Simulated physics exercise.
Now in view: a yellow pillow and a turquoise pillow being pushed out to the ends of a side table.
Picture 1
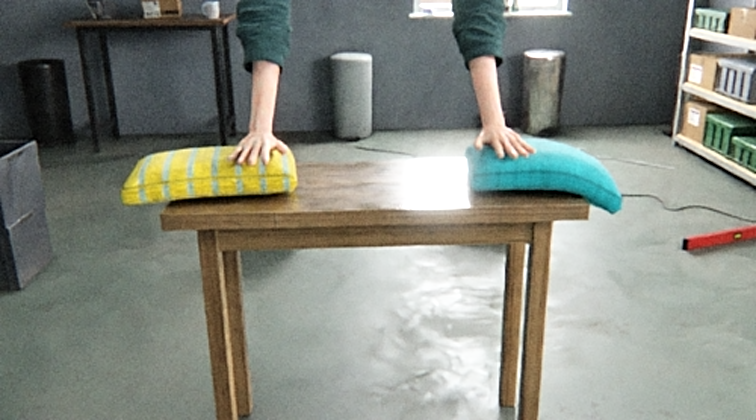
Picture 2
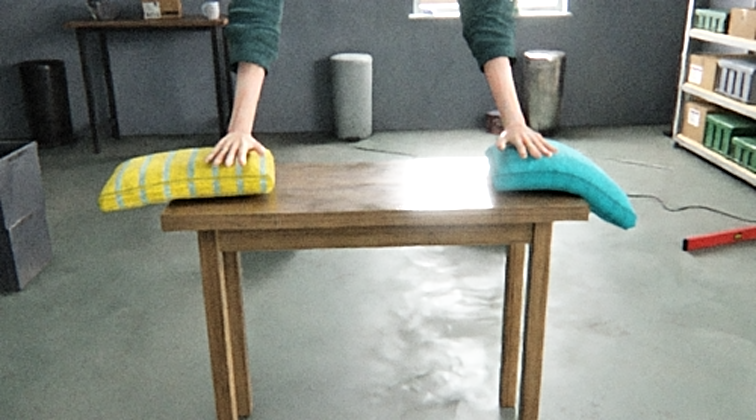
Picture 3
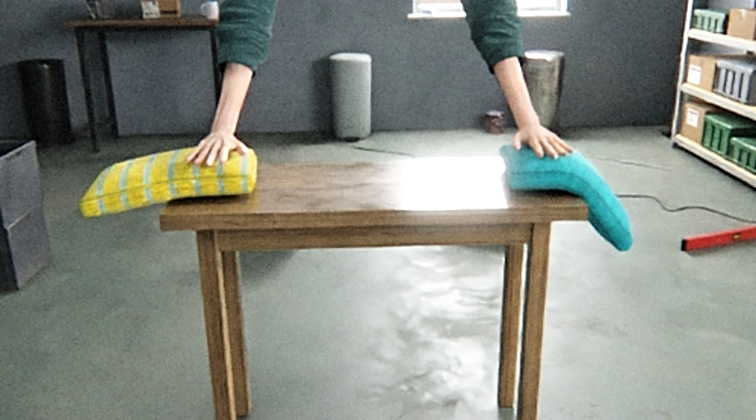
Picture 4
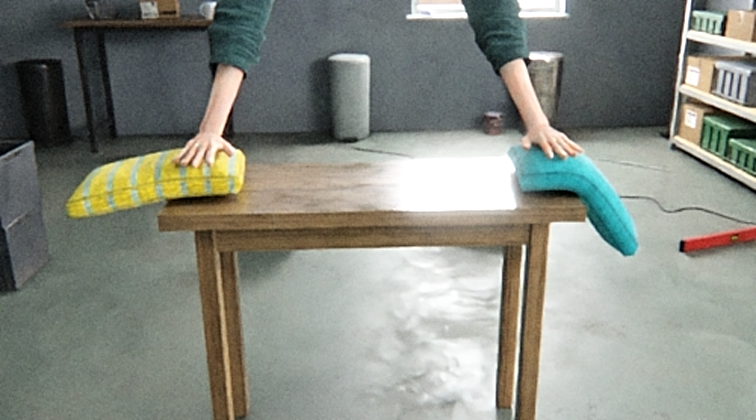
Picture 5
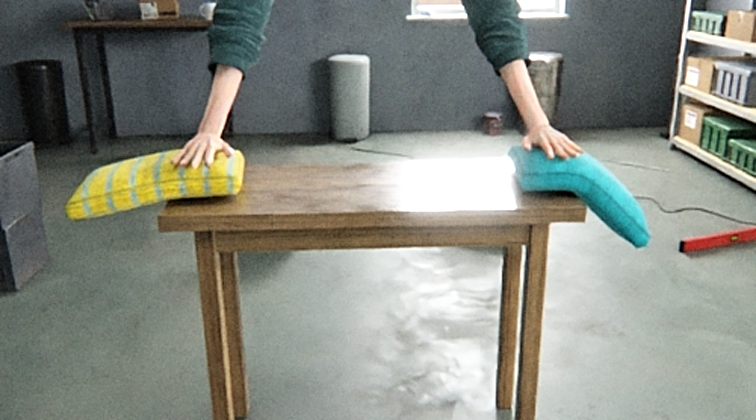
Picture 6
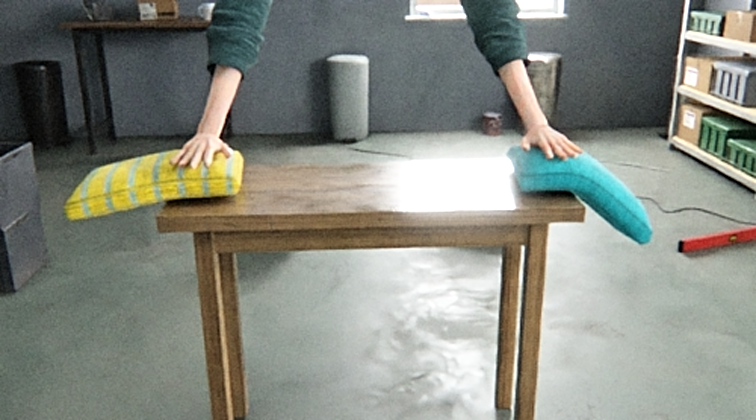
A person in dark green sleeves, head out of view, leans over a brown wooden side table in a grey-floored workroom, seen from the front by a still camera. One hand presses a yellow pillow with grey-blue stripes at the left end, the other a turquoise pillow at the right. The hands push the pillows apart, their outer parts sagging past the edges, then stay nearly still while the turquoise tip lifts slightly.
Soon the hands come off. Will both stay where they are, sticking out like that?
Here is how it goes: The yellow pillow falls off; the turquoise pillow falls off.
Then, 0.40 s later than the last view, yellow pillow falling near (151, 234); turquoise pillow falling near (595, 294).
Then, 0.70 s later than the last view, yellow pillow on the floor near (156, 409); turquoise pillow on the floor near (613, 402).
Finally, yellow pillow on the floor; turquoise pillow on the floor near (622, 410). The yellow pillow slumps off the end and the turquoise pillow tips over and falls.
